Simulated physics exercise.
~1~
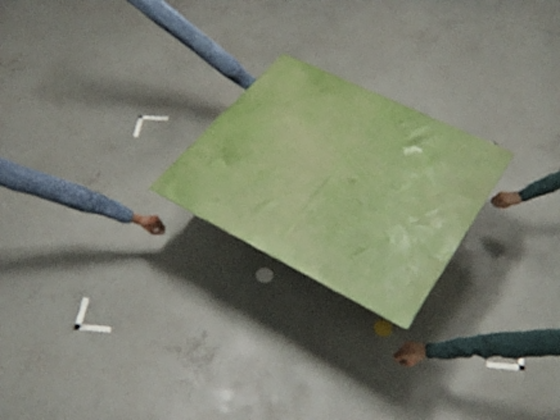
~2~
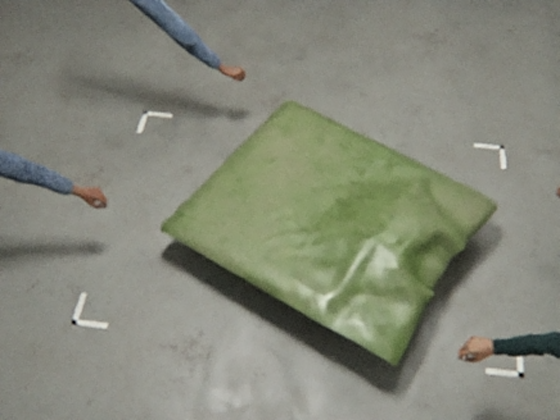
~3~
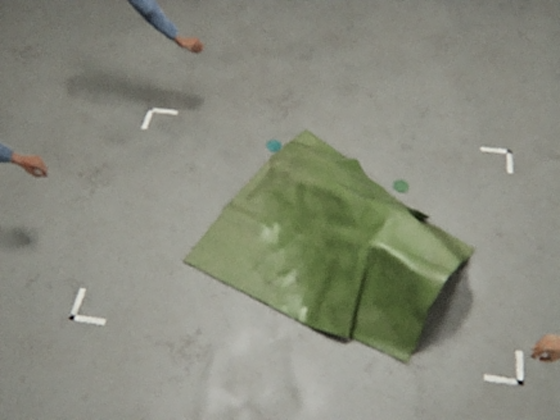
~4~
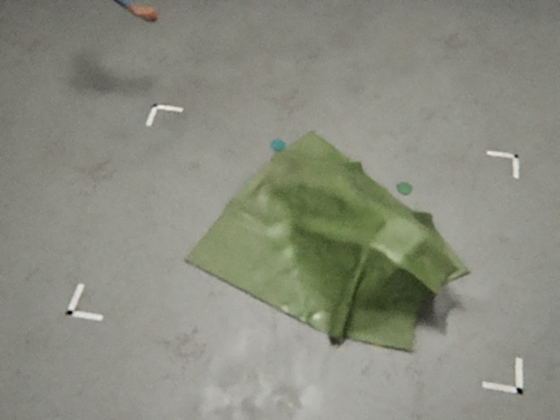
The video shows four hands holding a green tarp flat above a grey floor, then letting go and withdrawing as it drops, crumples and settles in a raised, folded heap, covering a yellow coaster and a white lid while a teal disc and a green coaster stay in the open.
